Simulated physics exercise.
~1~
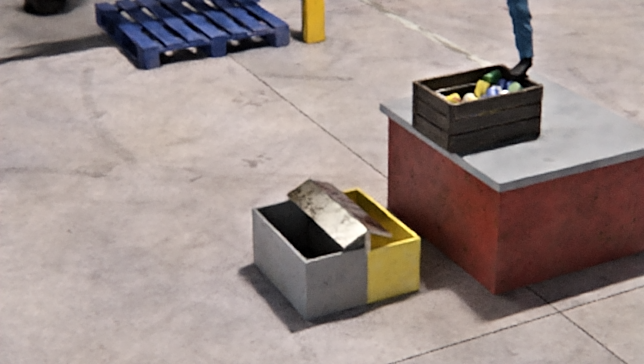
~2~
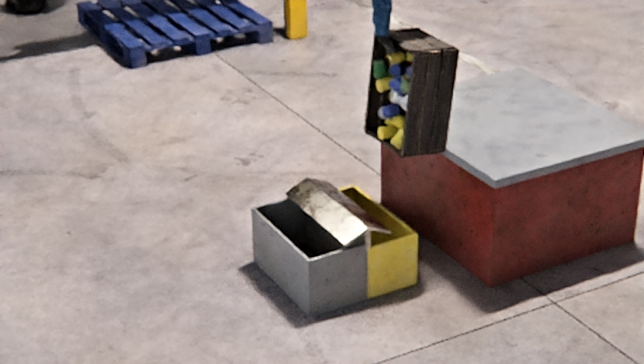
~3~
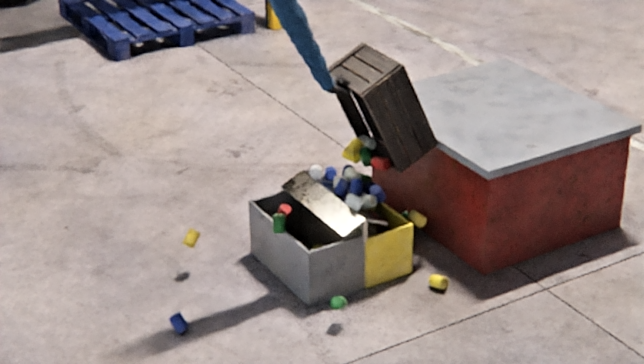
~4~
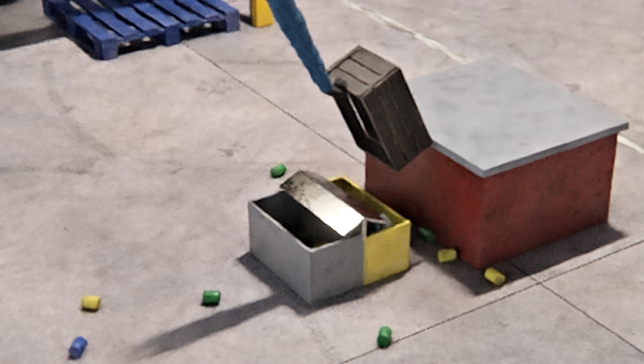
A dark crate tips over, spilling colourful jars into two joined boxes and across the floor.
